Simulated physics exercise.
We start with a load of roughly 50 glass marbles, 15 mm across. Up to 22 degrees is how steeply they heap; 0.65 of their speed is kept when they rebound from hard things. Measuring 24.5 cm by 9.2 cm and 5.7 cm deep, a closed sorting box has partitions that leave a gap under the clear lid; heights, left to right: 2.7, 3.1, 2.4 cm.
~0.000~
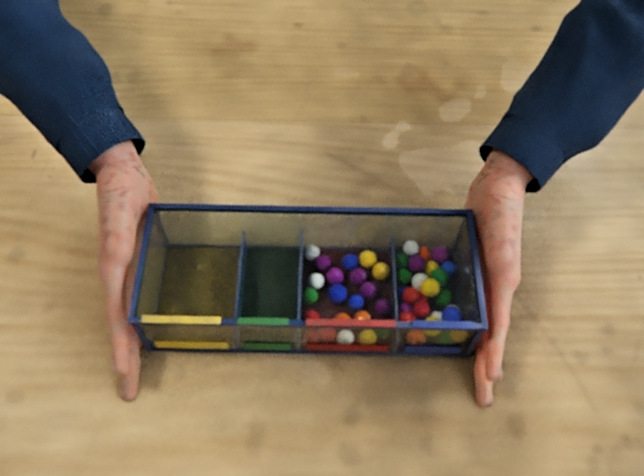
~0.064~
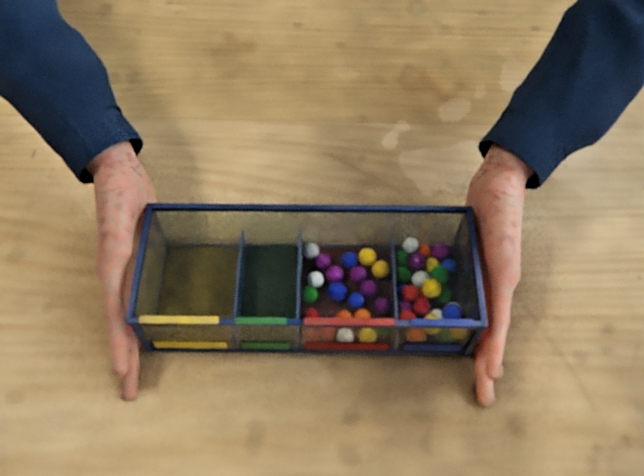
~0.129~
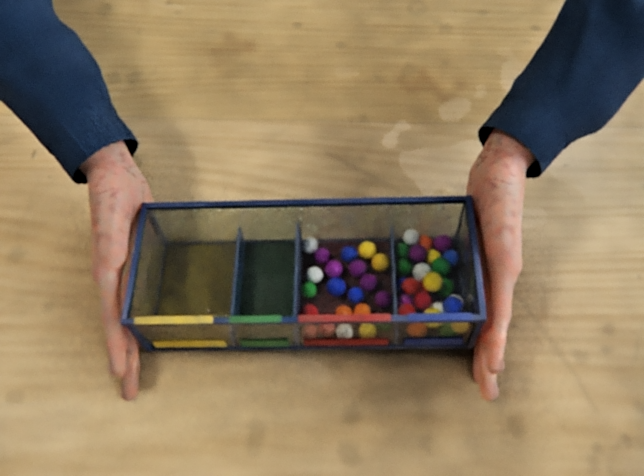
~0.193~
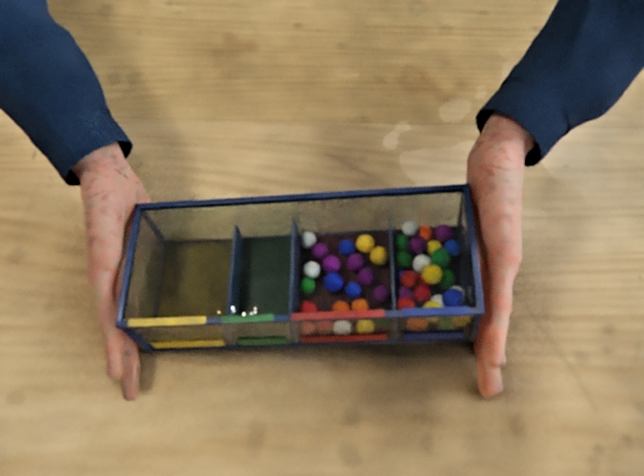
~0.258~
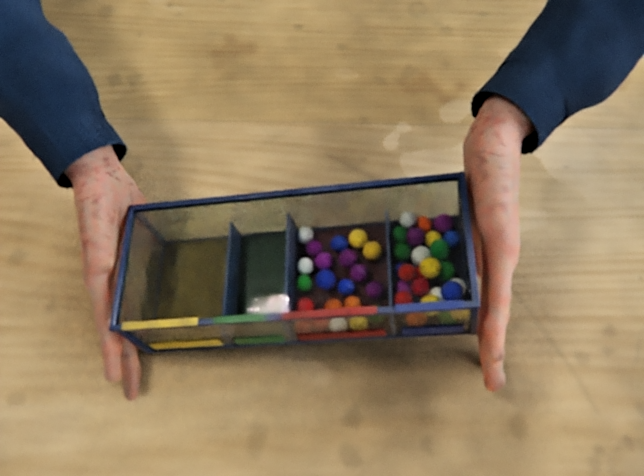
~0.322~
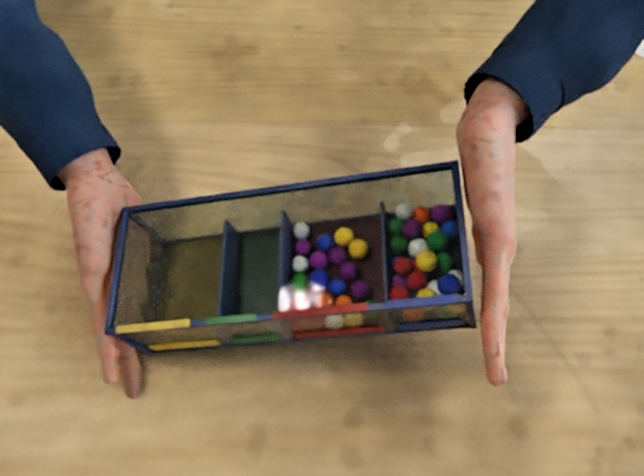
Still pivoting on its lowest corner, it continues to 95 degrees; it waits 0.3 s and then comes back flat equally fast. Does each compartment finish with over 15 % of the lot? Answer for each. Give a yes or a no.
Red - yes; blue - no; green - no; yellow - yes.
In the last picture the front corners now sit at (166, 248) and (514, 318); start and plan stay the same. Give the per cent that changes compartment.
I'd put it at about 45 per cent.
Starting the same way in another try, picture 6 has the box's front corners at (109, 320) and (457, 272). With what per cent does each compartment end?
In the end red holds 5 %, blue holds 0 %, green holds 0 % and yellow holds 95 %.
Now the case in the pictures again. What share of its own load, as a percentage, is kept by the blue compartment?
Fraction kept: Approx. 0 %.
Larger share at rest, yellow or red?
The larger amount is in the yellow one.
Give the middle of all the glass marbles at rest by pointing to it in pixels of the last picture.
Once everything settles, the centre is around (207, 298).
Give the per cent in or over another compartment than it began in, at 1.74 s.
Value: Close to 65 %.
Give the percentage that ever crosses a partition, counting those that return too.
Roughly 85 in a hundred.
After 1.74 s, tilt 95 degrees; red 60 %, blue 5 %, green 10 %, yellow 25 %.
After 2.69 s, tilt 47 degrees; red 25 %, yellow 75 %.
After 3.62 s, tilt 0 degrees; red 25 %, yellow 75 %.
By 4.5 s all is still; red 25 %, blue 0 %, green 0 %, yellow 75 %.
